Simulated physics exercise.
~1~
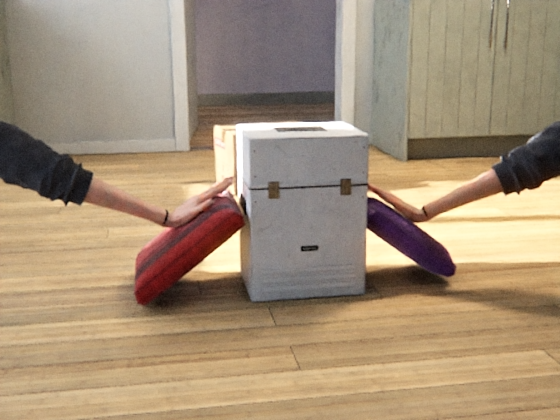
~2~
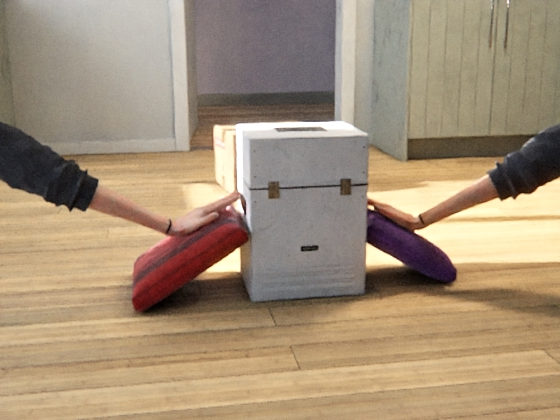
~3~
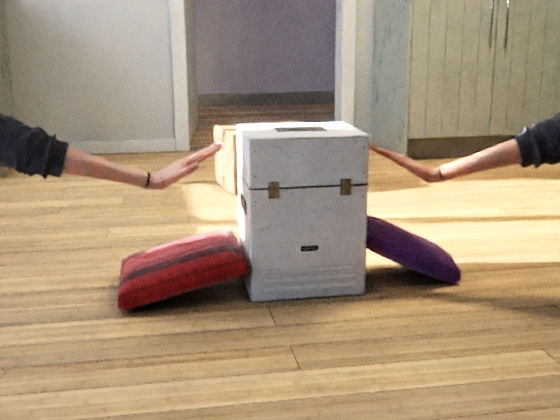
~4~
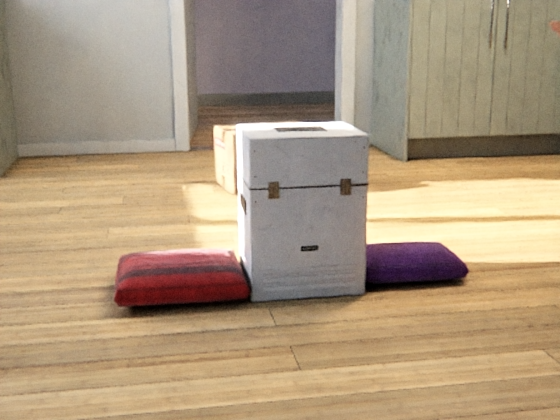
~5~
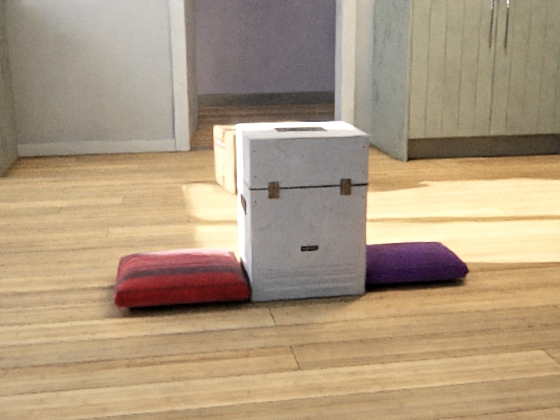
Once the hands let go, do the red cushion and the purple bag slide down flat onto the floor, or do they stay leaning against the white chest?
They do not stay leaning. The red cushion slumps to the floor and the purple bag slides down flat.
